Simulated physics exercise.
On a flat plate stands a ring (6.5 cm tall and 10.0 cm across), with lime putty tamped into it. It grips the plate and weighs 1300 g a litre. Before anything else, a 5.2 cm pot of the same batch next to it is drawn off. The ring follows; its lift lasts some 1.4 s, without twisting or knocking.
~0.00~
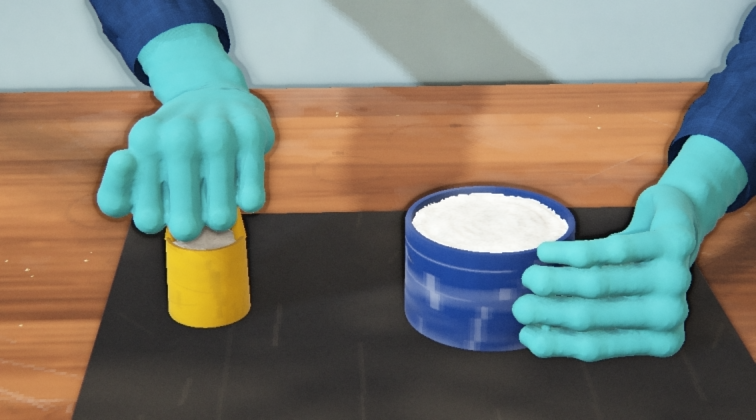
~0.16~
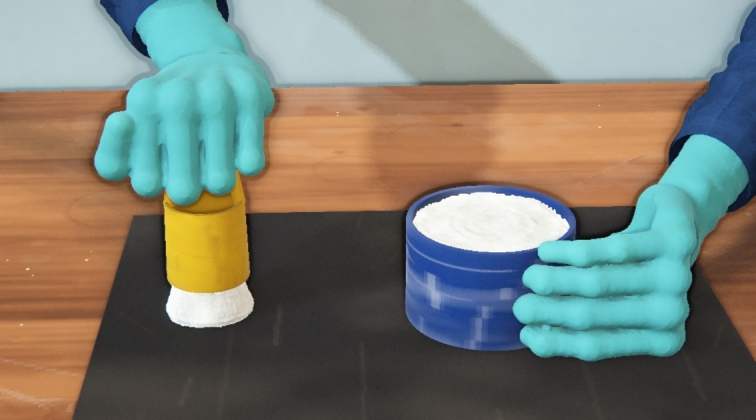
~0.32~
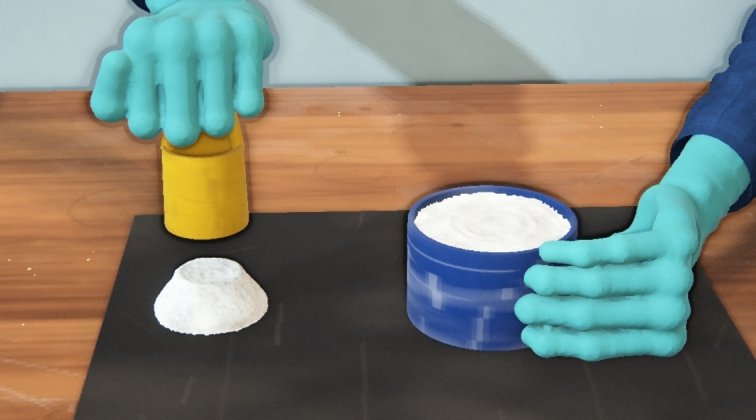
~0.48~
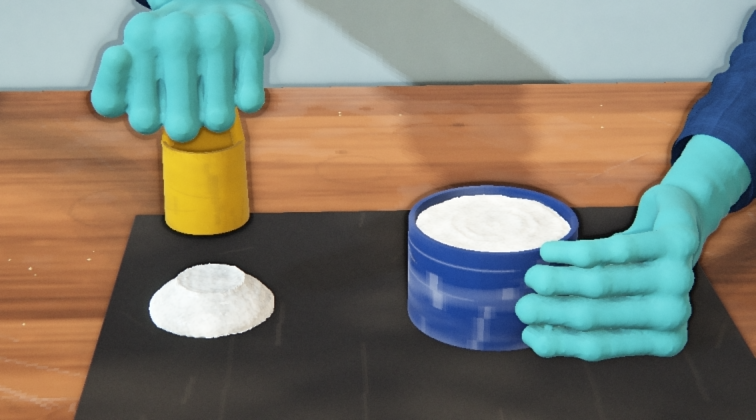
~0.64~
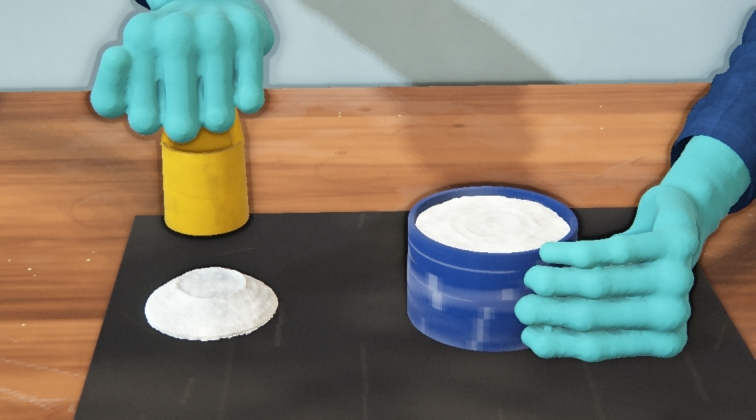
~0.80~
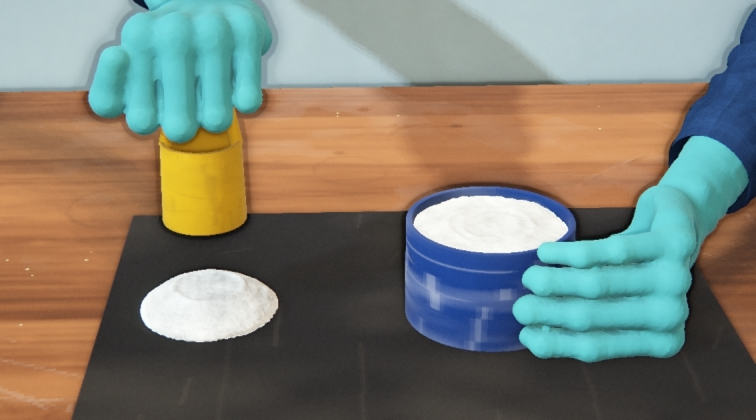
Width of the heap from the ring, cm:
Roughly 20.6 cm.
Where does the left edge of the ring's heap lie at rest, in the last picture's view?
Near (330, 311).
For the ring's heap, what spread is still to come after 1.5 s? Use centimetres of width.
4.0 cm.
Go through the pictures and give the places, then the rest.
Middle of the pot's mouth at (206, 239), still down; middle of the ring's top at (490, 222), not yet moved, in the first picture.
Middle of the pot's mouth at (205, 204), raised 2.4 cm; middle of the ring's top at (491, 222), not yet moved, in the second picture.
Middle of the pot's mouth at (203, 148), raised 6.2 cm; the heap from the pot 2.9 cm high and 7.4 cm wide, top at (210, 275); middle of the ring's top at (492, 222), not yet moved, in the third picture.
Middle of the pot's mouth at (203, 144), raised 6.5 cm; the heap from the pot 2.4 cm high and 8.3 cm wide, top at (211, 282); middle of the ring's top at (493, 222), not yet moved, in the fourth picture.
Middle of the pot's mouth at (203, 144), raised 6.5 cm; the heap from the pot 2.1 cm high and 8.7 cm wide, top at (211, 287); middle of the ring's top at (493, 223), not yet moved, in the fifth picture.
Middle of the pot's mouth at (201, 144), raised 6.5 cm; the heap from the pot 2.0 cm high and 9.0 cm wide, top at (209, 289); middle of the ring's top at (490, 223), not yet moved, in the sixth picture.
By 1.2 s, the ring is up 1.9 cm; the lime putty has come down 0.7 cm to 5.8 cm and is 13 cm wide.
By 1.5 s, the ring is up 4.1 cm; the lime putty has come down 2.8 cm to 3.7 cm and is 17 cm wide.
By 1.9 s, the ring is up 6.9 cm; the lime putty has come down 3.8 cm to 2.7 cm and is 19 cm wide.
By 2.3 s, the ring is clear; the lime putty has come down 4.0 cm to 2.5 cm and is 20 cm wide.
By 3.6 s, at rest, the ring is clear; the lime putty has come down 4.1 cm to 2.4 cm and is 21 cm wide.
